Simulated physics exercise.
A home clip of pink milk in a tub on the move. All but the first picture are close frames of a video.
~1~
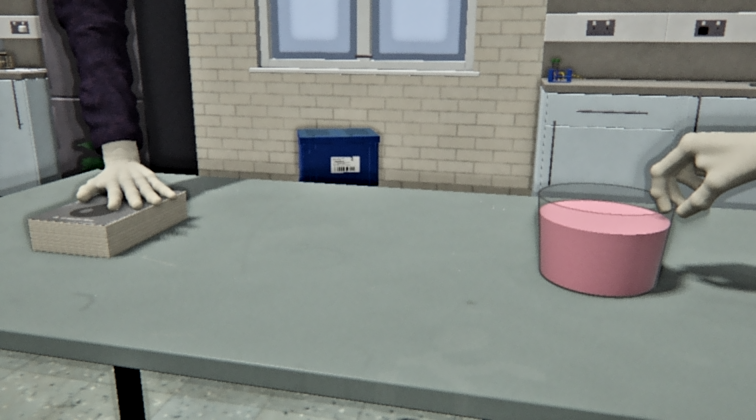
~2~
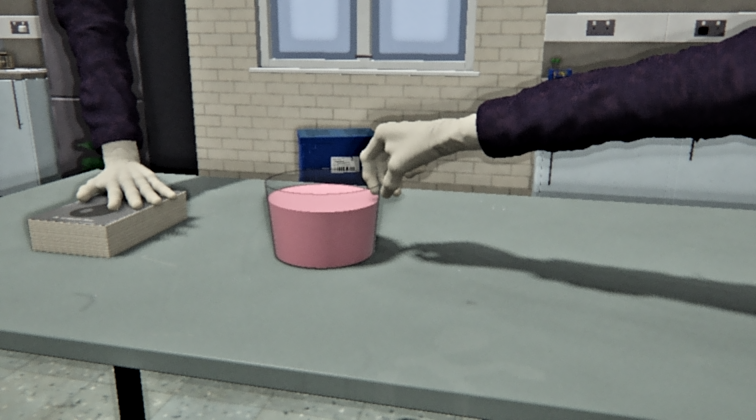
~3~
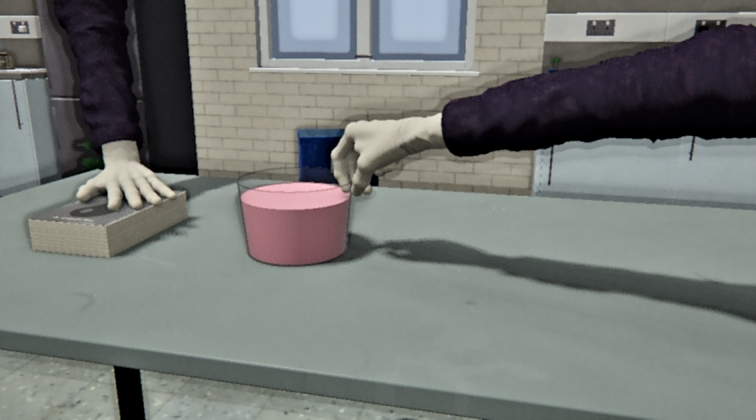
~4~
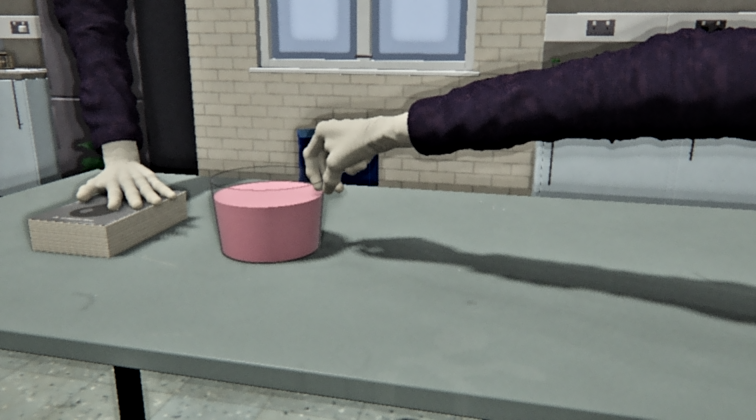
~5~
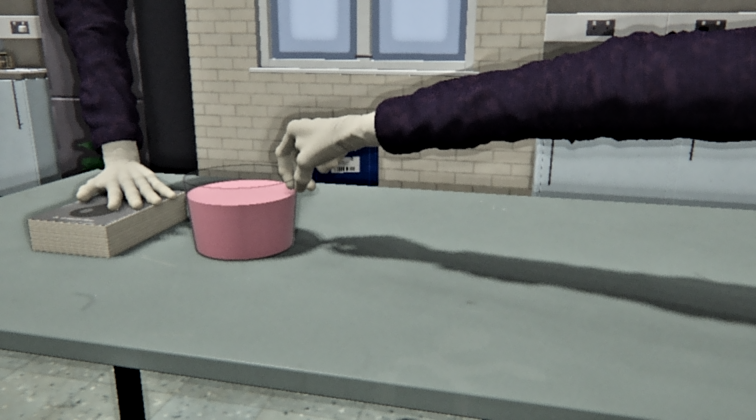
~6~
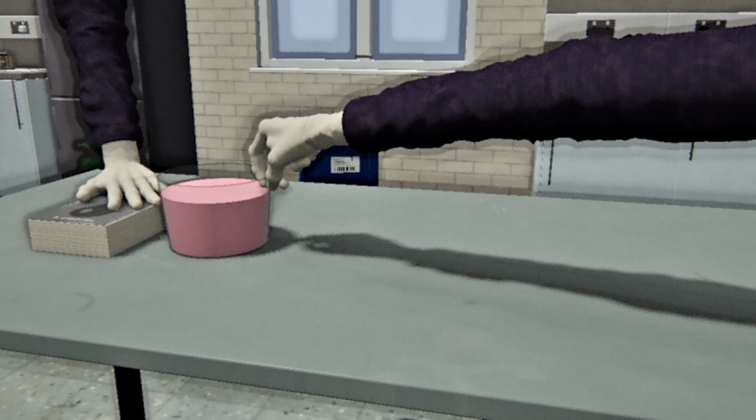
We see a tub of pink milk on a grey table, gripped at its rim by a gloved hand that slides it steadily left toward a thick book, on which another gloved hand rests flat without moving.
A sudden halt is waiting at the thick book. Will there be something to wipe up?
It spills.
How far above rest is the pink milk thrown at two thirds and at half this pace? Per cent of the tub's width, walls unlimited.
First 20 %, second 15 %.
Next, the tub meets the thick book.
After that, the pink milk surges up the wall; it has slopped over.
Finally, the tub stands at the thick book; it has slopped over.
